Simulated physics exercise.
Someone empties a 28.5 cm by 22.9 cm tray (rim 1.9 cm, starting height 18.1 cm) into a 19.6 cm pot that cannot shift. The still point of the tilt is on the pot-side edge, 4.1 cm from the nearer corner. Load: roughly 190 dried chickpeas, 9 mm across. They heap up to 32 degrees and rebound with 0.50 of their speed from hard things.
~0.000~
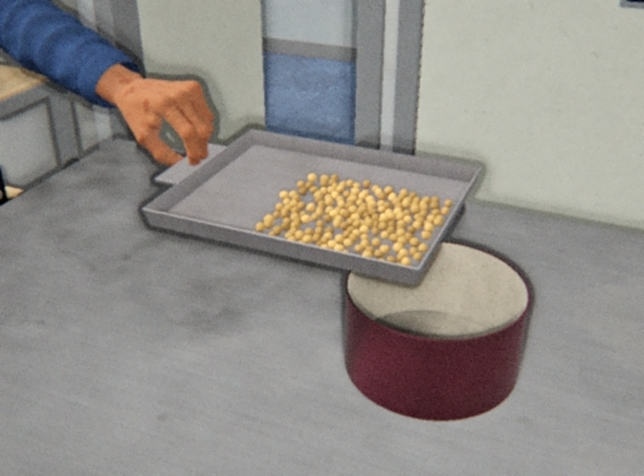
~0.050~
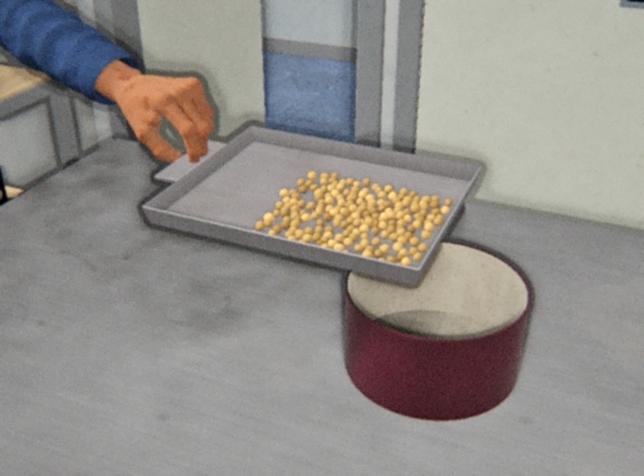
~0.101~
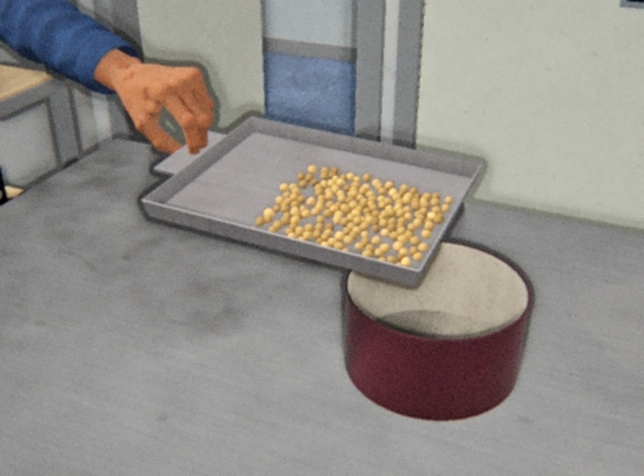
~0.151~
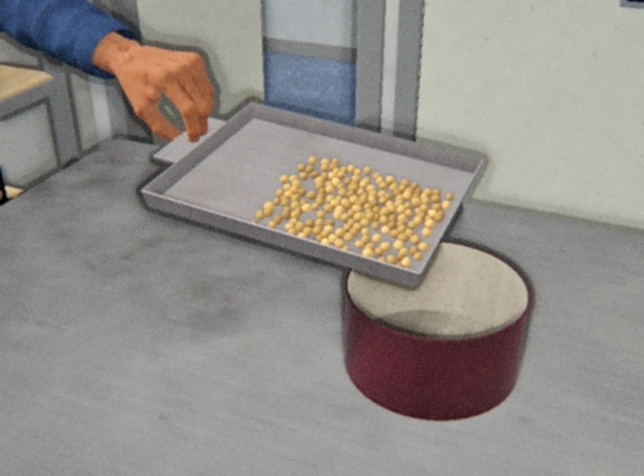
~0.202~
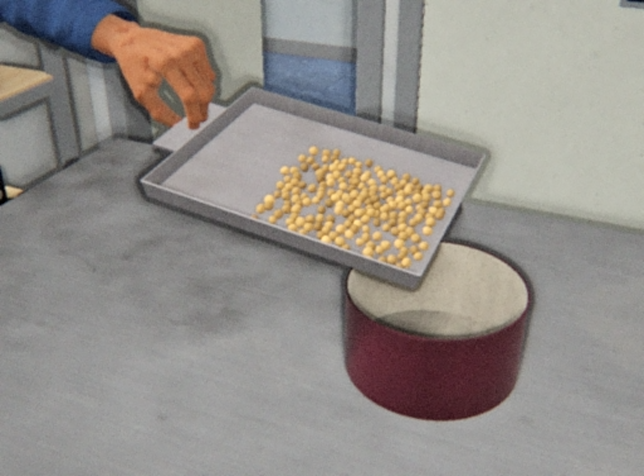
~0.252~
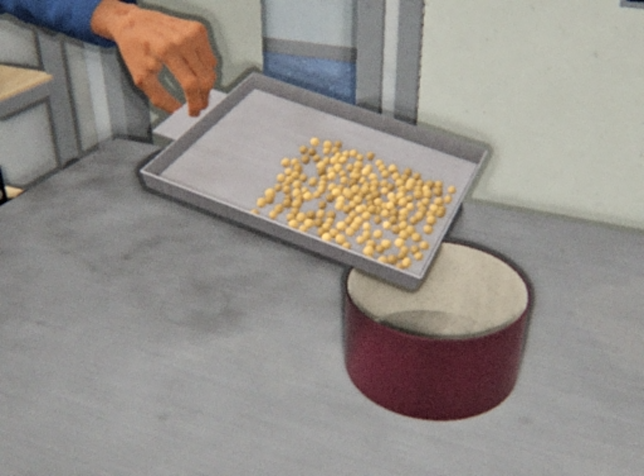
To begin with, a hand in a blue sleeve holds a shallow gray tray of dried chickpeas nearly level, its right end above a dark red pot. The hand then raises the left side, slowly at first and then faster, tilting the tray rightward while the chickpeas stay spread across its right half.
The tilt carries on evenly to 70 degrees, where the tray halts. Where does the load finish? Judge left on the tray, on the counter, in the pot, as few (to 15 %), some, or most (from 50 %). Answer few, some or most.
Tray most, counter few, pot few.
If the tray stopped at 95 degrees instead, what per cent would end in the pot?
Then about 0 per cent.
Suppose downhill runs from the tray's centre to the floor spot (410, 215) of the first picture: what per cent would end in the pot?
Some 0 per cent.
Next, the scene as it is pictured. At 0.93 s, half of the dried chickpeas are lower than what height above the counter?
Some 24 cm.
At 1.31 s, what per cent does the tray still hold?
Roughly 100 per cent.
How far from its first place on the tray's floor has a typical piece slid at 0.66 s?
About 4 cm.
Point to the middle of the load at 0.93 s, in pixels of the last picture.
Around (402, 200).
After 0.66 s, tilt 41 degrees; the tray holds 100 %, the pot 0 %.
Then, at 0.93 s, tilt 59 degrees; the tray holds 100 %, the pot 0 %.
Then, at 1.31 s, tilt 70 degrees; the tray holds 100 %, the pot 0 %.
In the end, at 1.6 s, tray 100 %, counter 0 %, pot 0 %.
